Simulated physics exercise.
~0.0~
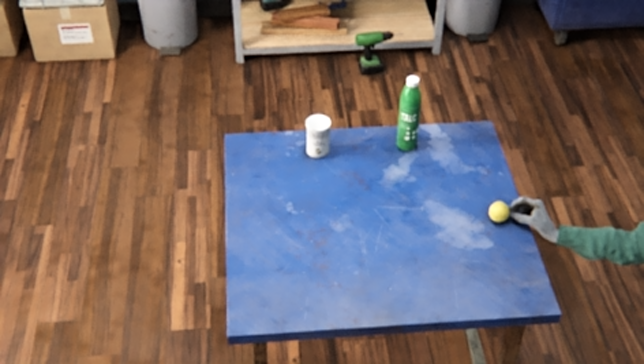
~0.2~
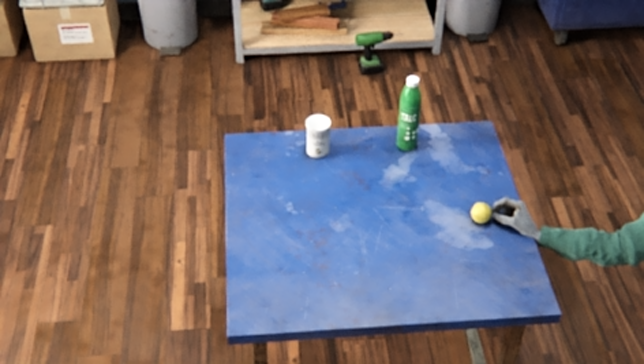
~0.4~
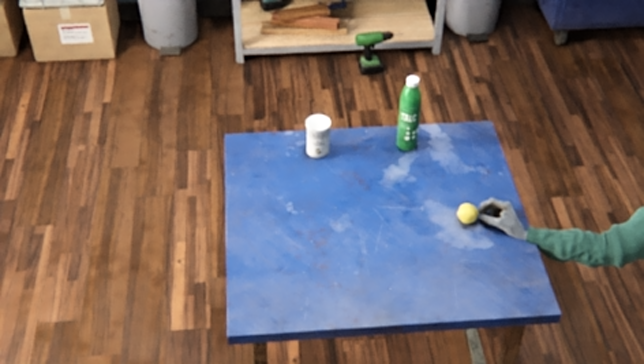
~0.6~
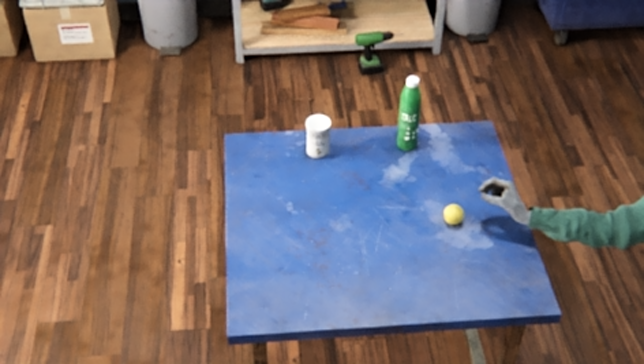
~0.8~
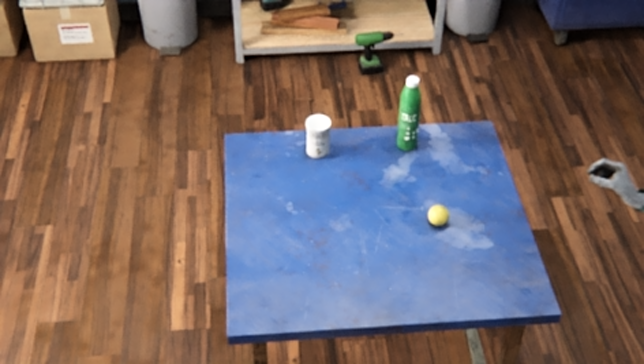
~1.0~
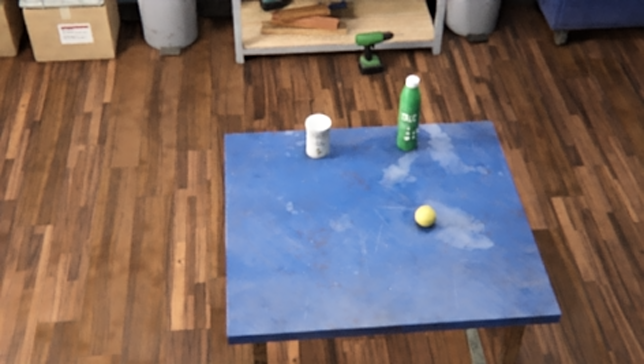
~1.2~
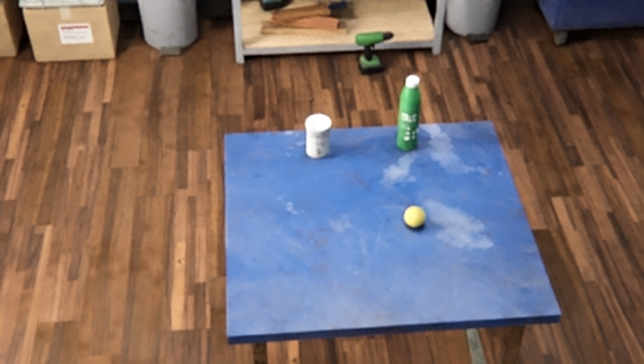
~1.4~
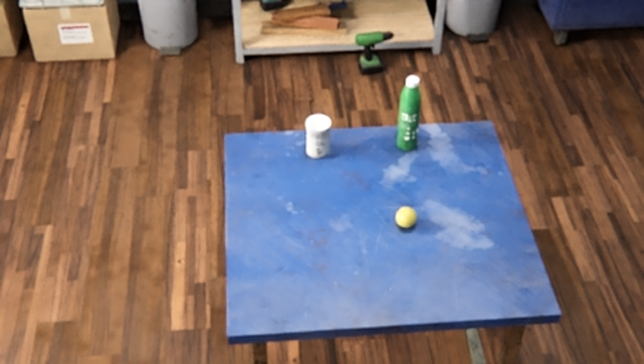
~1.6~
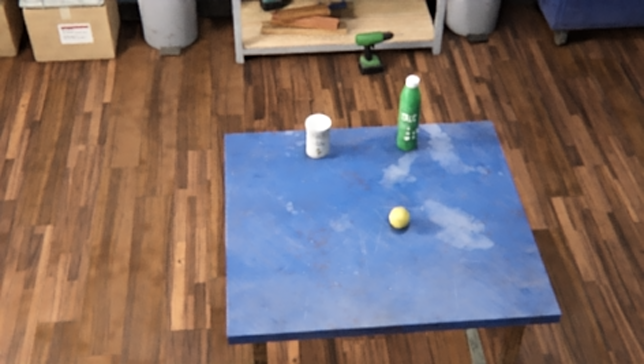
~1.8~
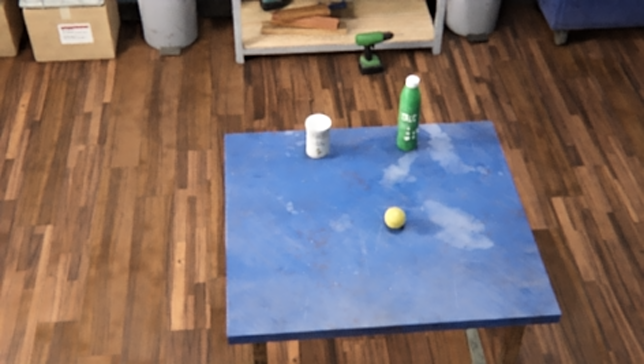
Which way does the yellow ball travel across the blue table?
The yellow ball travels to the left, both while the hand pushes it and after the hand lets go.
A gloved hand pushes a yellow ball across a blue table, lets go, and it rolls on, slowing near the middle.
